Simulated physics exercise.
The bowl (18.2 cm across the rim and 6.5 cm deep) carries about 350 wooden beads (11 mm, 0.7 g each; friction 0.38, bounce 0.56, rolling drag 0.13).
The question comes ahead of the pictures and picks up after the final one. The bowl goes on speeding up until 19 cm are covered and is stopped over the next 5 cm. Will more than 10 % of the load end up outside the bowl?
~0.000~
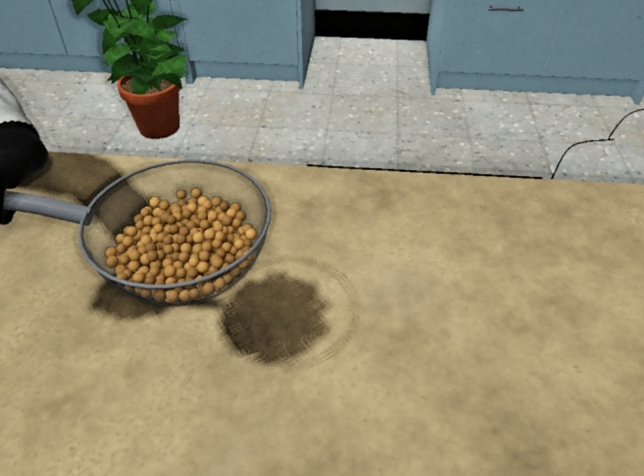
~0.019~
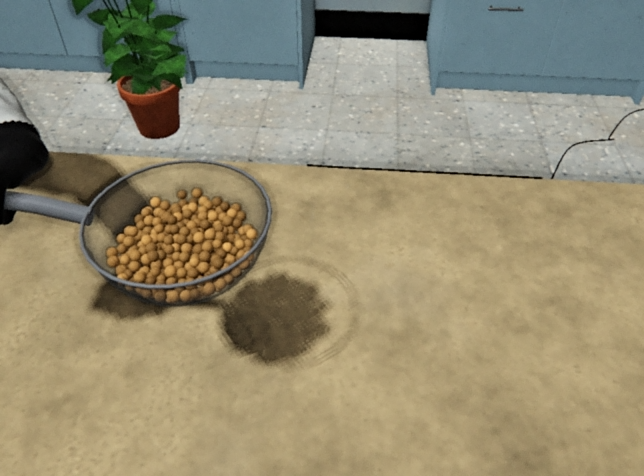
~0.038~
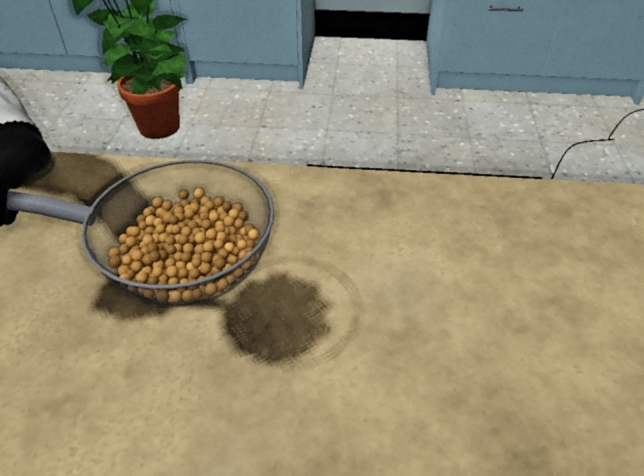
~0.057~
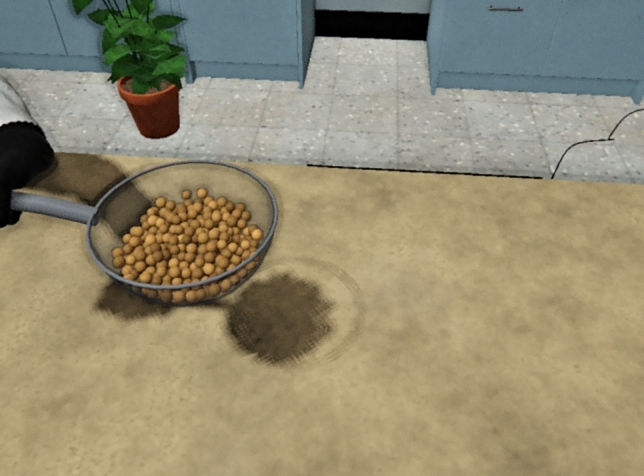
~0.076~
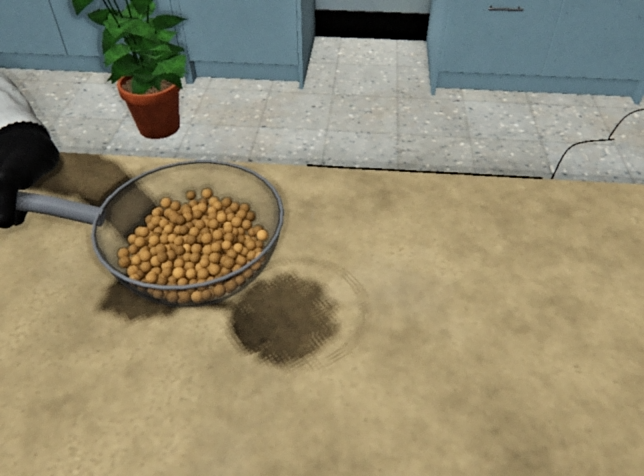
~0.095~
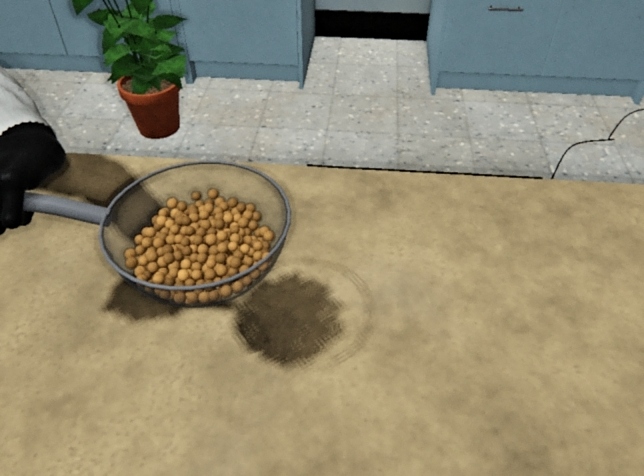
No.
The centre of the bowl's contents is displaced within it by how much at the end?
Roughly 2.5 centimetres.
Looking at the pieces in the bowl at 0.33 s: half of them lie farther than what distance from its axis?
Distance: Near 4.5 cm.
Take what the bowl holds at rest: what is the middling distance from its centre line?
Median distance from the axis: Roughly 5.0 cm.
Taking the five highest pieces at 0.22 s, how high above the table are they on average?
20 cm.
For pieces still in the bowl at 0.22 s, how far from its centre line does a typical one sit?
About 4.5 cm.
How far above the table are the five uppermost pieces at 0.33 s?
They are about 20 cm above the table.
After 0.22 s, tilt 0 degrees; bowl 100 %; middle of all pieces near (285, 254).
After 0.33 s, tilt 0 degrees; bowl 100 %; middle of all pieces near (409, 262).
After 0.43 s, tilt 0 degrees; bowl 100 %; middle of all pieces near (455, 259).
After 0.52 s, tilt 0 degrees; bowl 100 %; middle of all pieces near (453, 260).
By 1.1 s all is still; bowl 100 %.
